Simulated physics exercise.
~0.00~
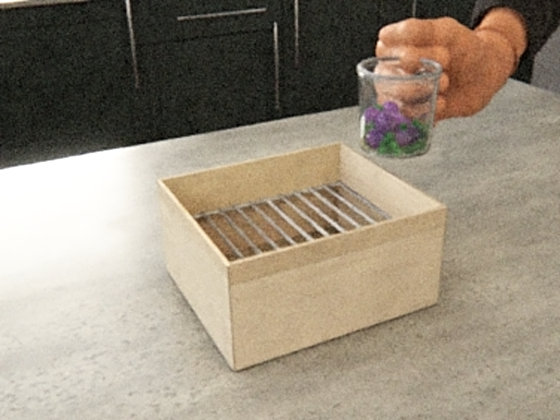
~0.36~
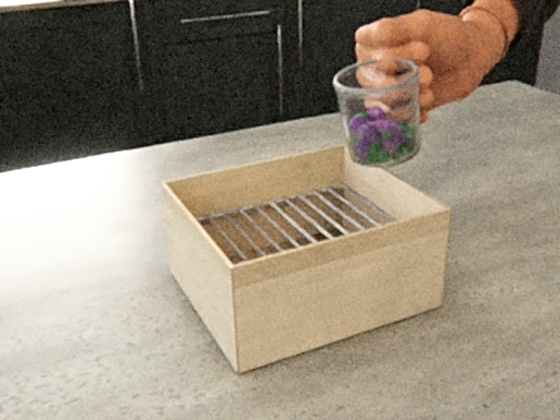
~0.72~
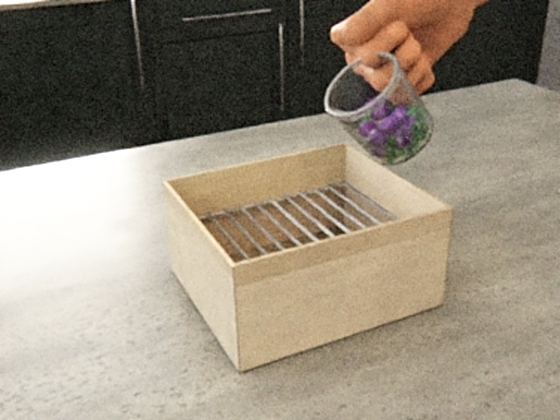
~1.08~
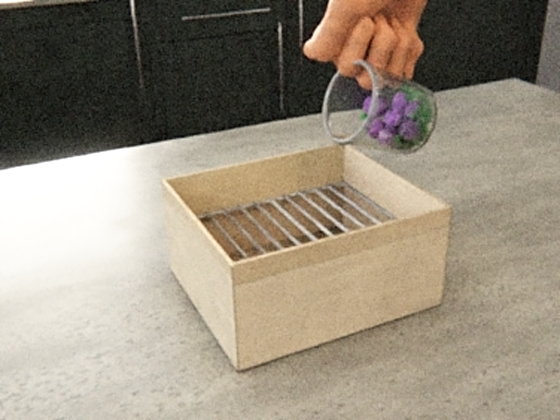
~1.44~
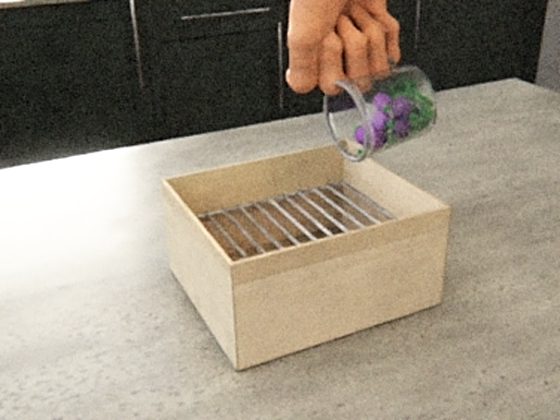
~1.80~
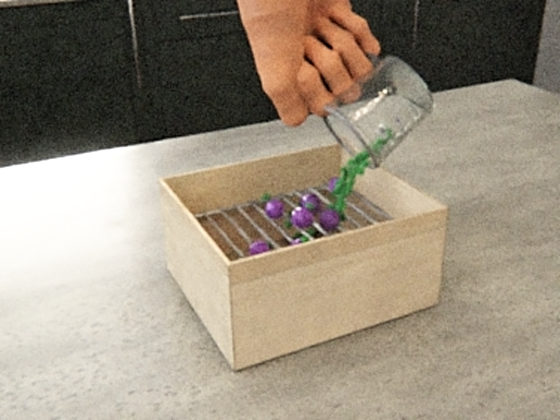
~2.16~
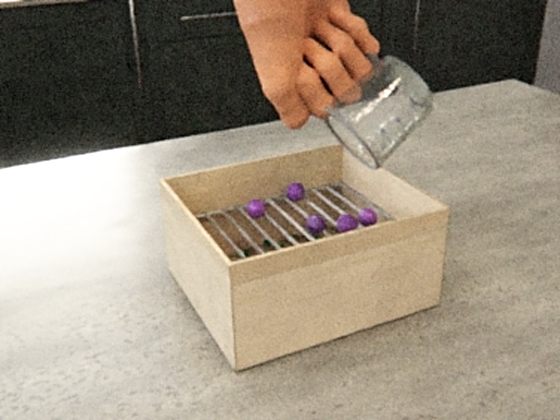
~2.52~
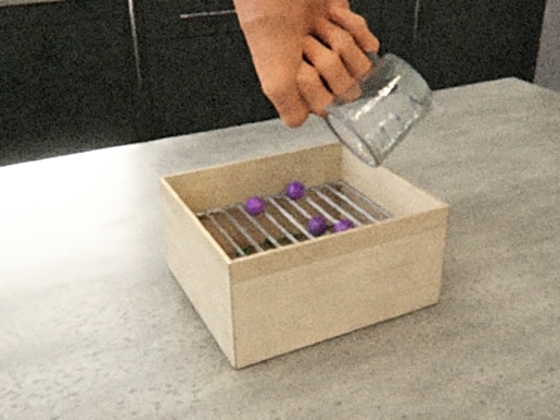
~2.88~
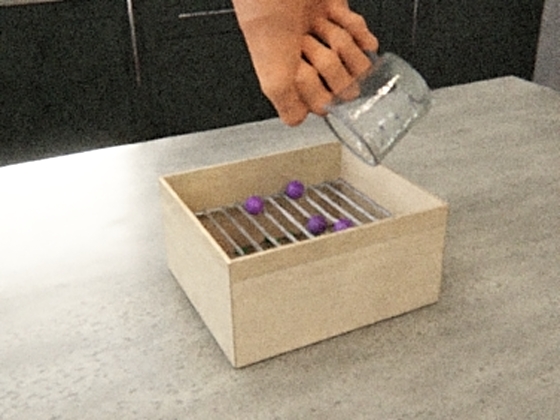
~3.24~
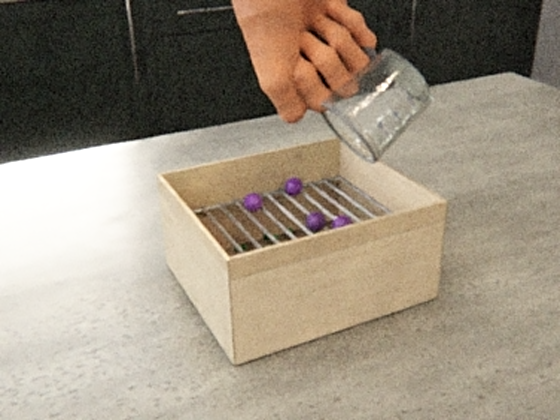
Hand tipping a clear cup of purple balls and small green pieces over a wooden box, green falling through the rack, purple staying on top.
